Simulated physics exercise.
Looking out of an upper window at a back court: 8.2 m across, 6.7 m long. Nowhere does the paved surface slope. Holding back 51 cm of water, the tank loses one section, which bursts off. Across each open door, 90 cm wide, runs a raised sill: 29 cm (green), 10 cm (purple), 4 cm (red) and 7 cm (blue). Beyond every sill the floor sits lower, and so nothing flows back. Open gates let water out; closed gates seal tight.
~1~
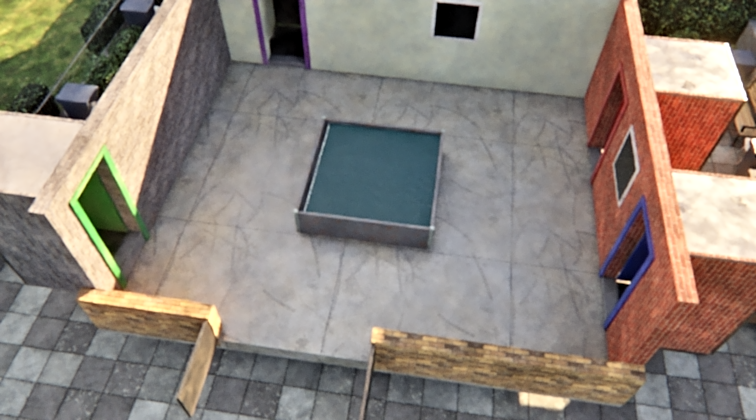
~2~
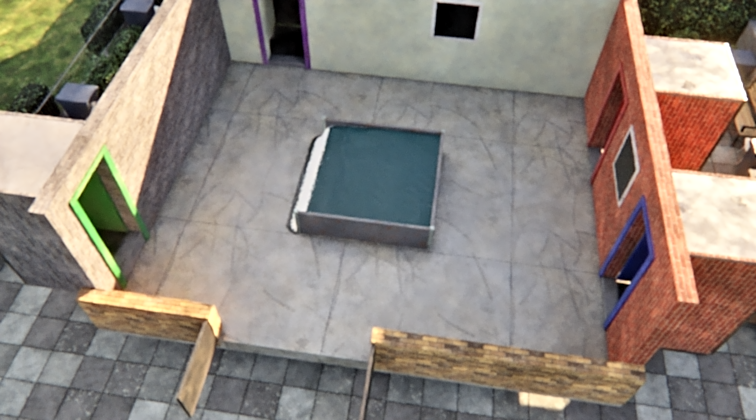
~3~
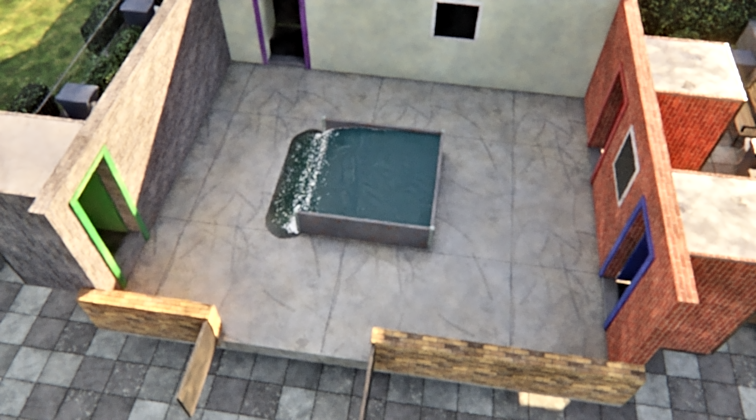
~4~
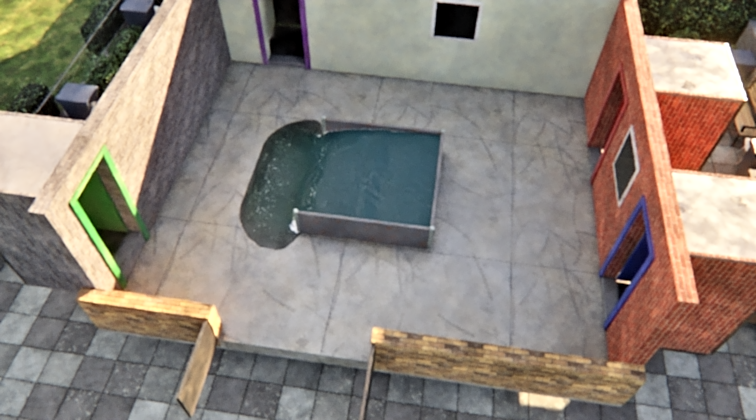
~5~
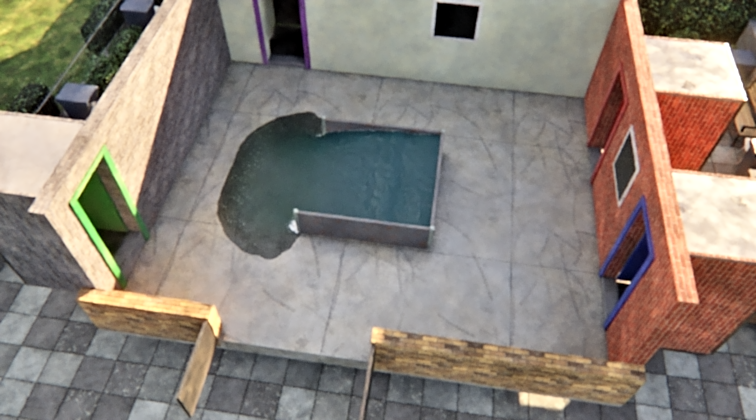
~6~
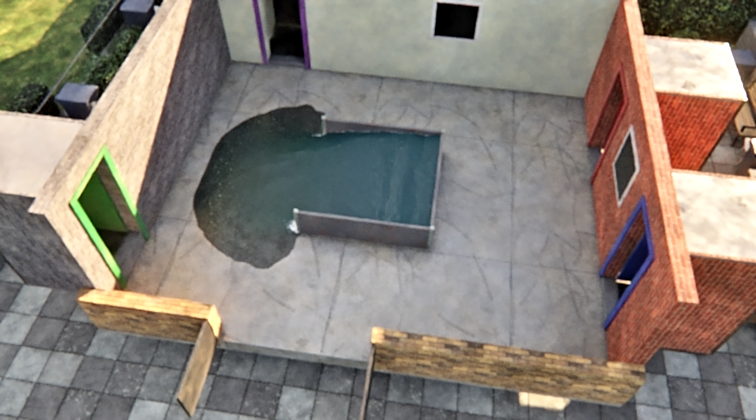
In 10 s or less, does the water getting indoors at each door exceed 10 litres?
Green door: Does not exceed it; purple door: Exceeds it; red door: Exceeds it; blue door: Does not exceed it.
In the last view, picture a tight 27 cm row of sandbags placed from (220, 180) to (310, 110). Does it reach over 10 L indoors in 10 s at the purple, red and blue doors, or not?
Moved that way: Purple holds, red holds, blue holds.
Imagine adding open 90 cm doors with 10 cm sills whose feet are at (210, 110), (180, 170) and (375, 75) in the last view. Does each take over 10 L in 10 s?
Well, the first is on the high side, the second is on the high side, and the third is on the low side.
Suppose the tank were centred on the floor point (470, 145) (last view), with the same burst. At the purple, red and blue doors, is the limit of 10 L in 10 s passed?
Well, purple ends up beyond the mark, red ends up inside the mark and blue ends up inside the mark.
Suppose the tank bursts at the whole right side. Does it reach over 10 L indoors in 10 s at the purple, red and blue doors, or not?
In that case, purple door: Less than that, red door: More than that, blue door: More than that.
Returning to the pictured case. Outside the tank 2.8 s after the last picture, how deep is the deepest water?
Some 32 cm deep.
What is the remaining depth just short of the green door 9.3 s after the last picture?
I'd put it near 5.5 cm.
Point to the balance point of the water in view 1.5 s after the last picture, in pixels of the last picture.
Balance point at about (288, 180).
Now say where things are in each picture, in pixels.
Still water, 51 cm deep, in the tank at (374, 172), in the first frame.
Water pours out at (314, 177) and has run 1.2 m, to a hidden place; typically 4 cm deep outside, 51 cm at the tank's back, in the second frame.
The front is at (311, 133), 1.4 m from the gap at (314, 178); 1.4 m2 of floor is under water; 51 cm left at the back of the tank, in the third frame.
The front is at (299, 125), 1.7 m from the gap at (314, 178); 3.0 m2 of floor is under water; 51 cm left at the back of the tank, in the fourth frame.
The front is at (280, 121), 1.9 m from the gap at (314, 178); 4.5 m2 of floor is under water; 51 cm left at the back of the tank, in the fifth frame.
Water pours out at (314, 178) and has run 2.3 m, to (229, 136); typically 6 cm deep outside, 50 cm at the tank's back, in the sixth frame.
Then, 0.7 s after the last picture water covers 25 % of the floor and is deepest (32 cm) near (181, 168); green door not reached, purple door not reached, red door not reached, blue door not reached.
Then, 1.5 s after the last picture water covers 30 % of the floor and is deepest (32 cm) near (178, 175); green door 17 cm at the sill, 0 L in, purple door not reached, red door not reached, blue door not reached.
Then, 2.8 s after the last picture water covers 35 % of the floor and is deepest (32 cm) near (114, 311); green door 15 cm at the sill, 0 L in, purple door 17 cm at the sill, 4 L in, red door not reached, blue door not reached.
Then, 5.3 s after the last picture water covers 75 % of the floor and is deepest (14 cm) near (114, 311); green door 13 cm at the sill, 0 L in, purple door 13 cm at the sill, 52 L in, red door not reached, blue door not reached.
Then, 9.3 s after the last picture water covers 95 % of the floor and is deepest (10 cm) near (595, 234); green door 6 cm at the sill, 0 L in, purple door 6 cm at the sill, 57 L in, red door 7 cm at the sill, 19 L in, blue door 7 cm at the sill, 2 L in.
